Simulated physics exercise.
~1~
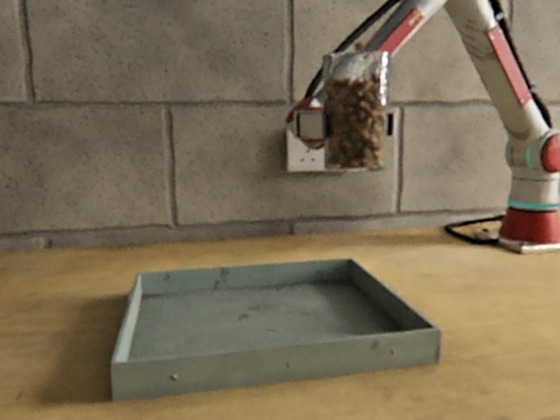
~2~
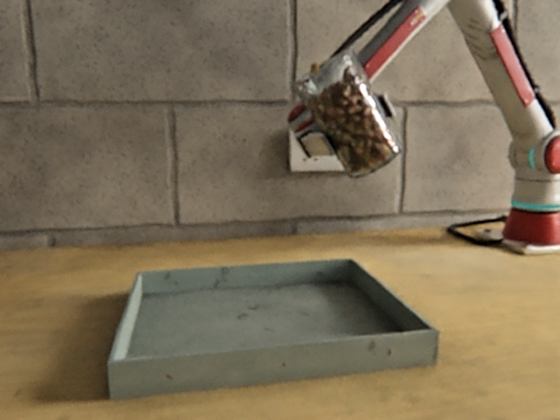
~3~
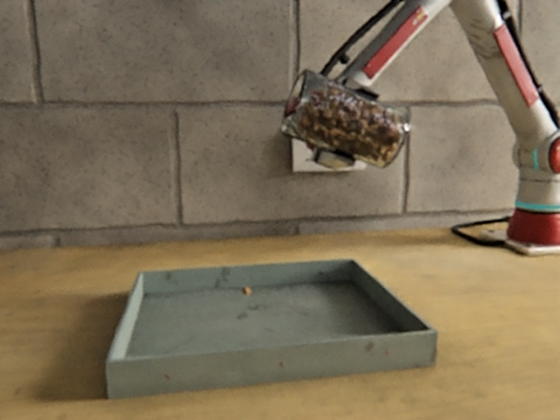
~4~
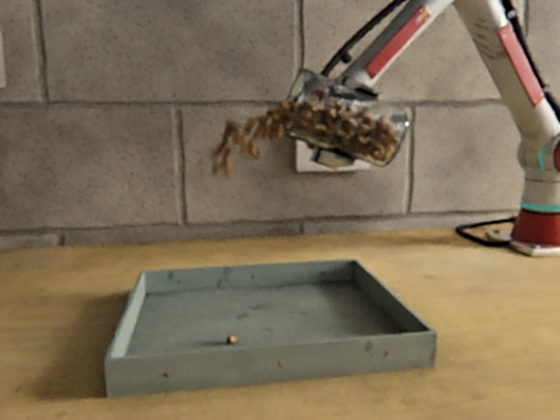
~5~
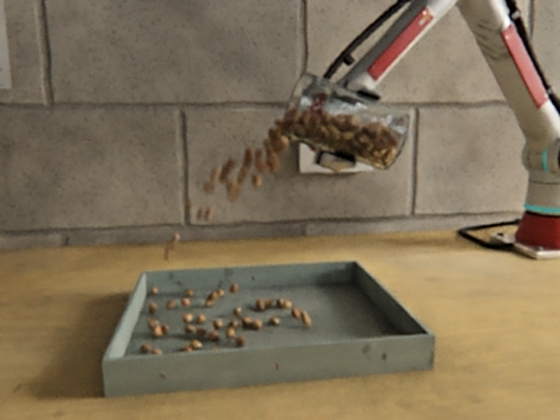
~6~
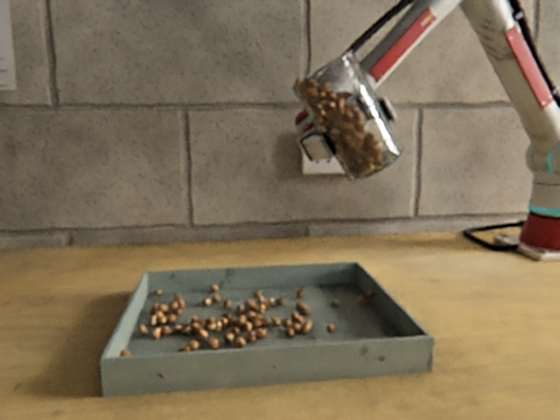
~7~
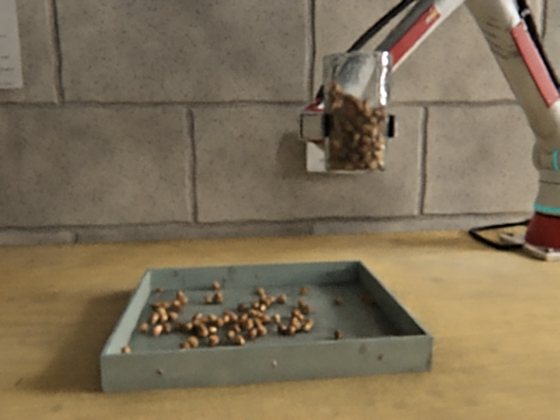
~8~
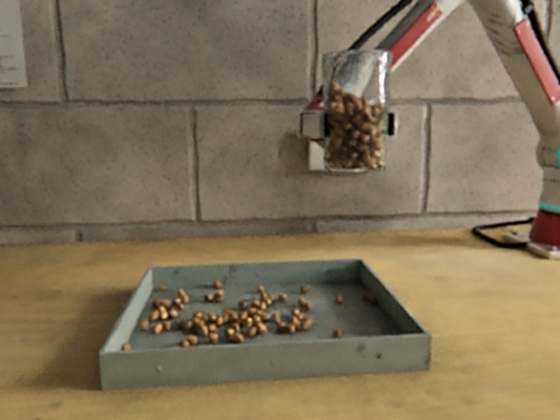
On a wooden table top, a robot arm tipping a clear cup, spilling some brown beans into a grey-green tray, then righting it.
